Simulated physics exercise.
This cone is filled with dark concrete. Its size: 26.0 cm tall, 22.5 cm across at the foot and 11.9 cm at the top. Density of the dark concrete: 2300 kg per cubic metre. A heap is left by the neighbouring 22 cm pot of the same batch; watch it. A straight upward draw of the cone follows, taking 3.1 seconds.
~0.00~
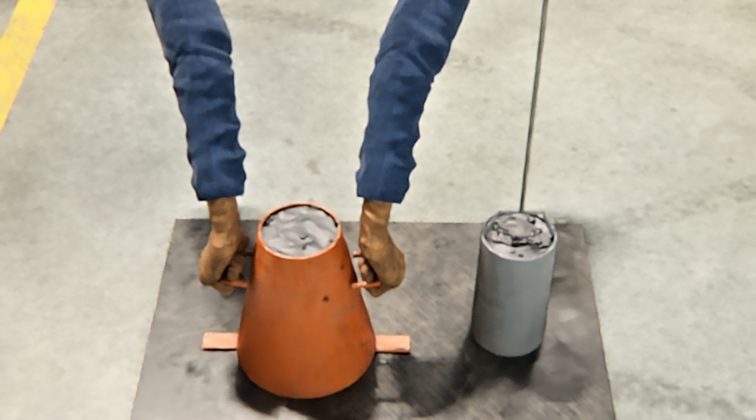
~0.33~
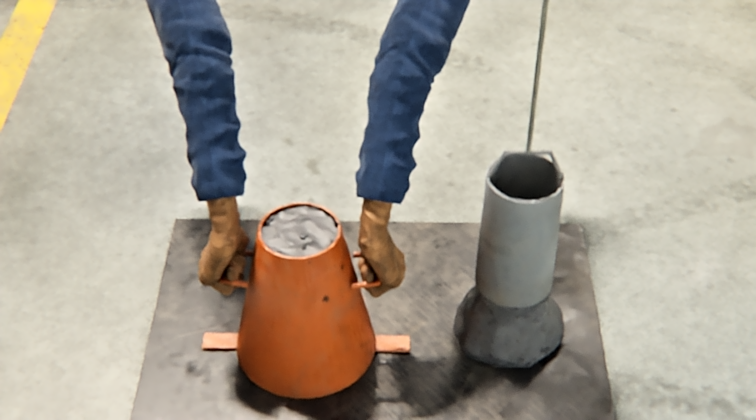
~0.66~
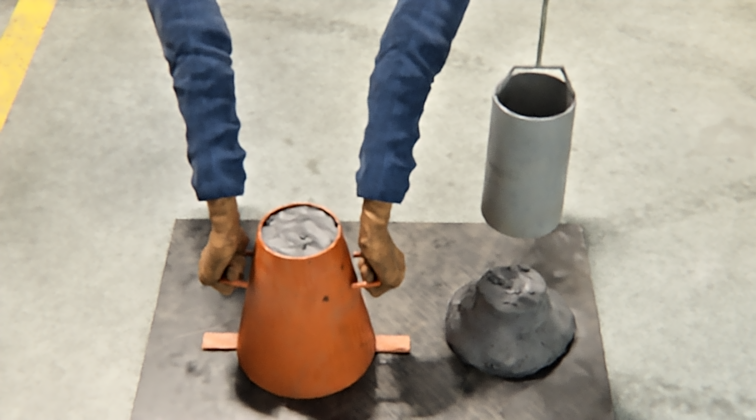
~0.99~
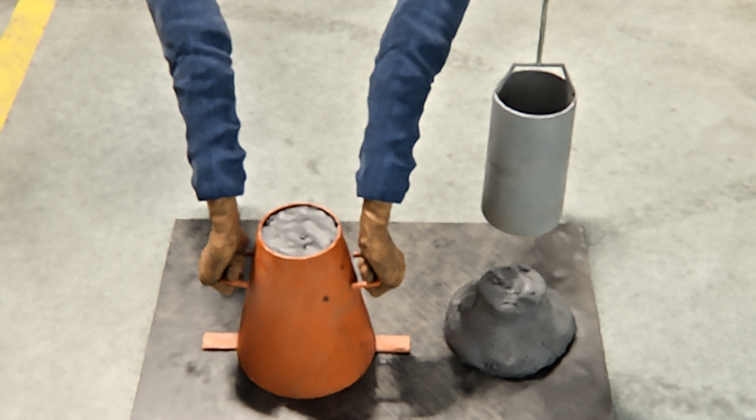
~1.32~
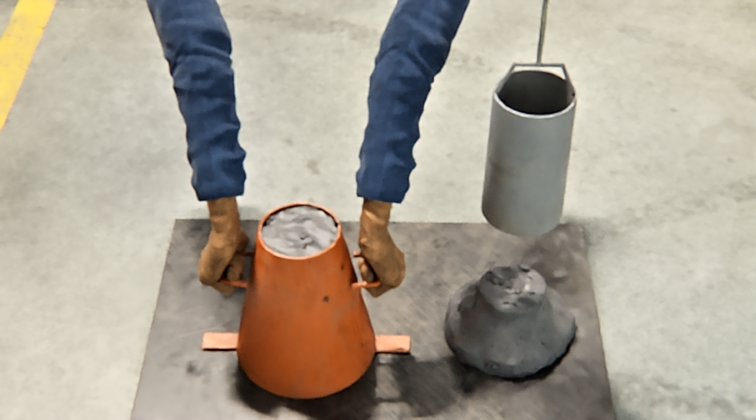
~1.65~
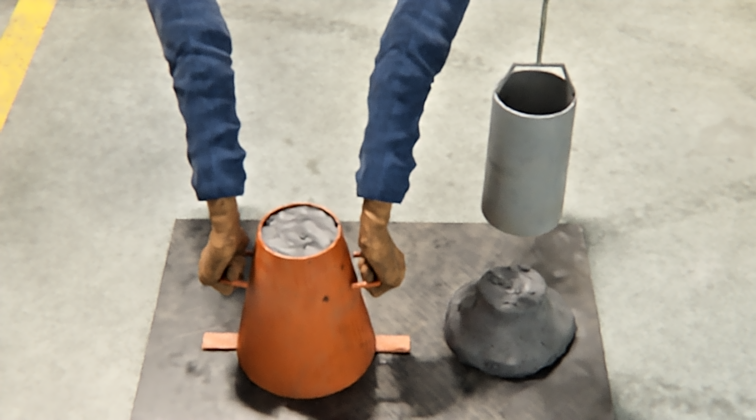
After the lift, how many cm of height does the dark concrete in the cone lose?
About 11 cm.
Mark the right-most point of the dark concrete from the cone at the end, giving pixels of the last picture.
That point lies close to (402, 346) in the last picture.
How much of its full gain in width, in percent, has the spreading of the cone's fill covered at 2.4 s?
60 %.
By 2.4 s, the cone is up 5.8 cm; the dark concrete has come down 7.3 cm to 19 cm and is 28 cm wide.
By 3.2 s, the cone is up 16 cm; the dark concrete has come down 11 cm to 15 cm and is 32 cm wide.
By 4.0 s, the cone is up 27 cm; the dark concrete has come down 11 cm to 15 cm and is 32 cm wide.
By 4.9 s, the cone is clear; the dark concrete has come down 11 cm to 15 cm and is 32 cm wide.
By 5.4 s, at rest, the cone is clear; the dark concrete has come down 11 cm to 15 cm and is 32 cm wide.
